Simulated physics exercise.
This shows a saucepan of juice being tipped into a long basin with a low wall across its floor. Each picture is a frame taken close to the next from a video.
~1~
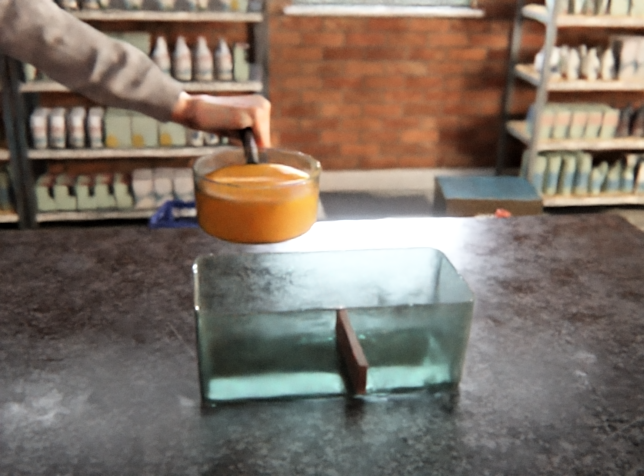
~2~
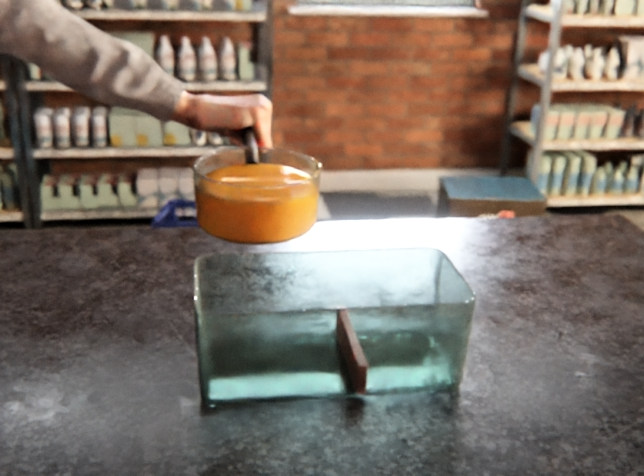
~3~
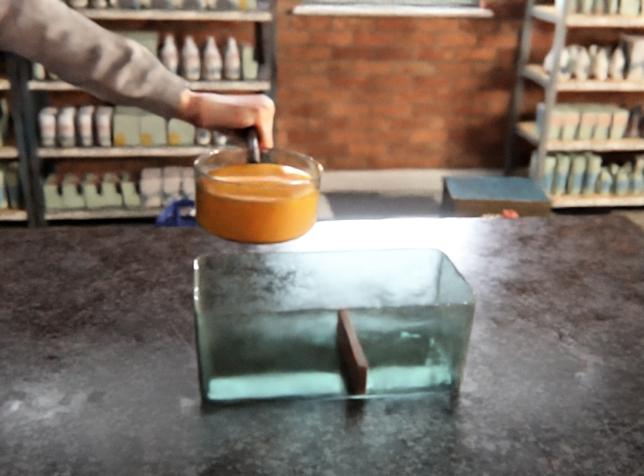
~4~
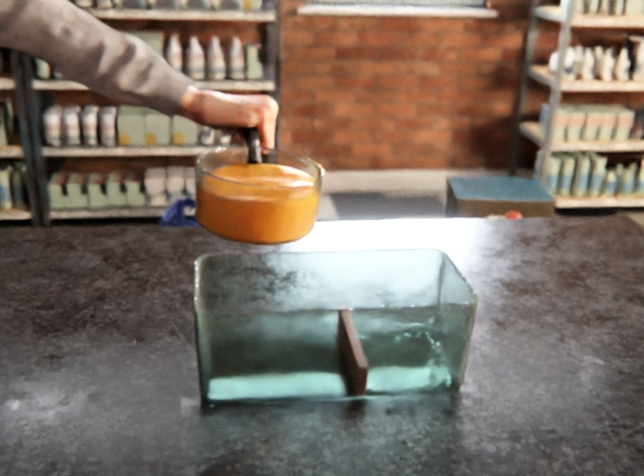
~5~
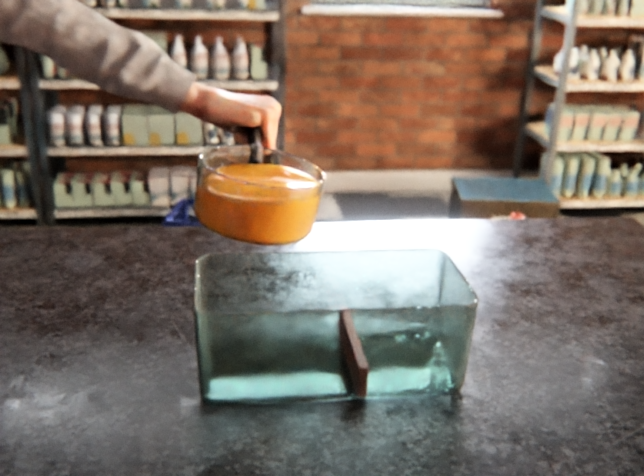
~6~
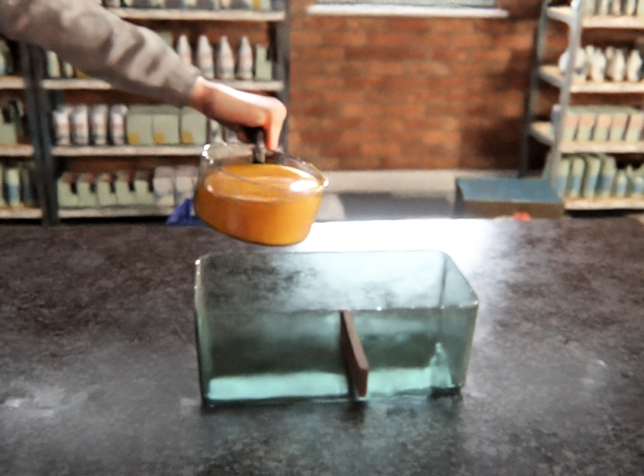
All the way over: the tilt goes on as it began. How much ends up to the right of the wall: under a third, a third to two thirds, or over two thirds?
A third to two thirds.
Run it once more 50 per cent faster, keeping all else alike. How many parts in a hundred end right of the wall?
Estimate: Around 40 %.
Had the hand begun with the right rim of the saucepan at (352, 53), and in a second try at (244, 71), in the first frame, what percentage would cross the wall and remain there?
Close to 80 in a hundred, then close to 5 in a hundred.
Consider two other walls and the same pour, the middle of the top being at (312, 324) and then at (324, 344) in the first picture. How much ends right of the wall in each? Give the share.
The first placement leaves close to 85 per cent, the second close to 70 per cent.
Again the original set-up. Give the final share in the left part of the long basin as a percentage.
Some 45 parts in a hundred.
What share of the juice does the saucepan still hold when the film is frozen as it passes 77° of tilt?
Near 45 percent is still in there.
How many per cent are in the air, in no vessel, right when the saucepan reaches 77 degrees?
35 in a hundred.
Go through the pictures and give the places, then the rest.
The first picture shows tilt 0°; pouring edge (318, 167); surface from (197, 183) to (315, 180); the long basin's rim runs from (195, 285) to (458, 273); the wall's top is at (351, 335).
The second picture shows tilt 1°; pouring edge (319, 167); surface from (197, 182) to (315, 180).
The third picture shows tilt 2°; pouring edge (320, 169); surface from (198, 182) to (315, 180).
The fourth picture shows tilt 5°; pouring edge (321, 172); surface from (198, 180) to (317, 181).
The fifth picture shows tilt 9°; pouring edge (323, 176); surface from (199, 180) to (318, 181).
The sixth picture shows tilt 14°; pouring edge (325, 182); surface from (200, 180) to (321, 182).
A moment on, the saucepan is tipped on its side and 45 per cent is still to pour, 4 is left of the wall and 17 right of it.
Next, the saucepan is tipped right over and 4 per cent is still to pour, 39 is left of the wall and 52 right of it.
Then the saucepan is tipped right over and 0 per cent is still to pour, 47 is left of the wall and 52 right of it.
Later the saucepan is tipped right over and 0 per cent is still to pour, 47 is left of the wall and 52 right of it.
At rest 47 per cent lies left of the wall, 52 right of it and 0 outside.
